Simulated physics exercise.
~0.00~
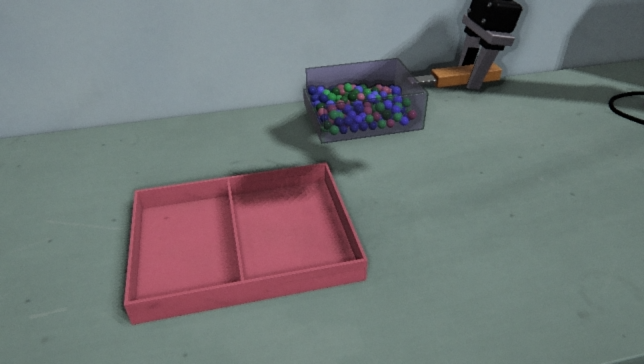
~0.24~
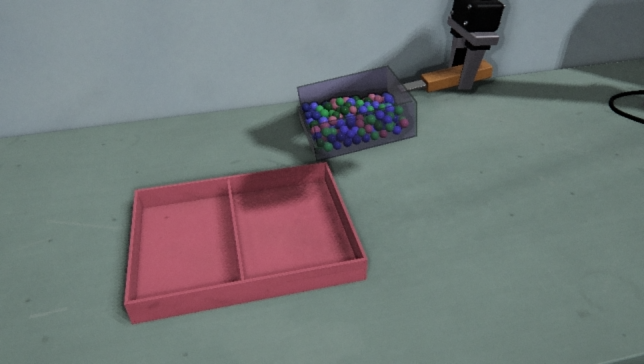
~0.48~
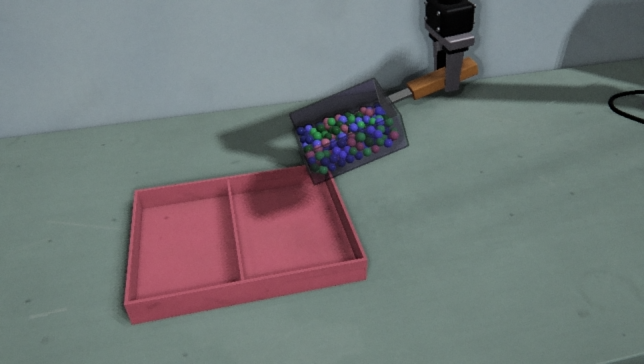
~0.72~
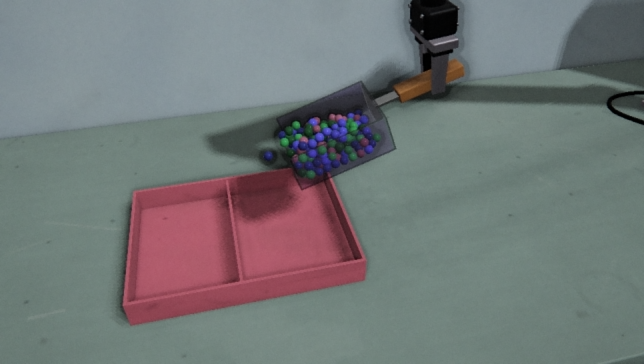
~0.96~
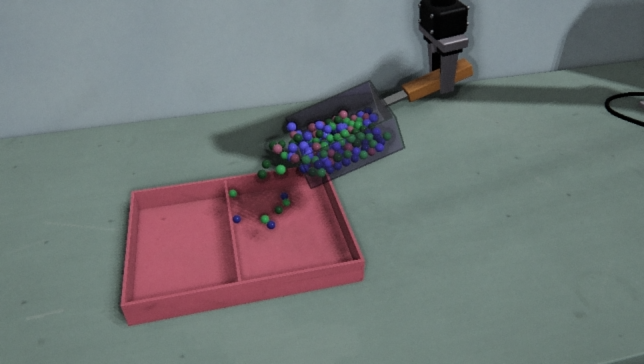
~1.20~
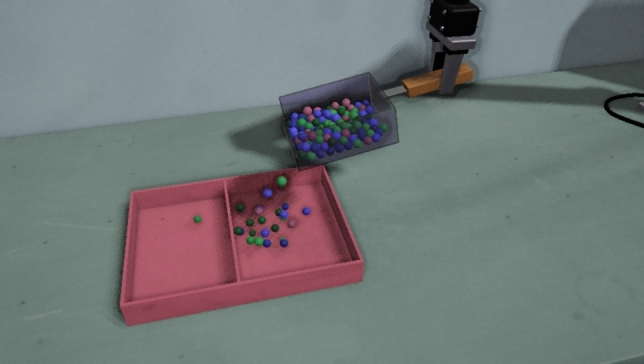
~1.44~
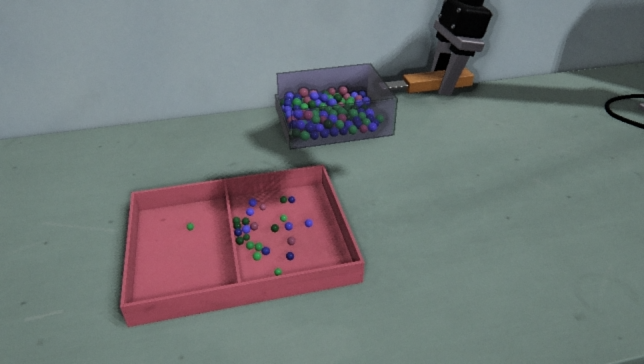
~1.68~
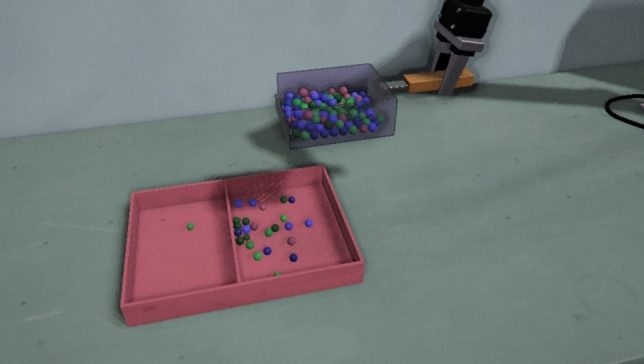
The footage shows a robot gripper tilting a clear box of small colourful balls by its orange handle toward a divided red tray, spilling some mostly into the right compartment before levelling the box, which stays largely full, with one ball resting in the left compartment.
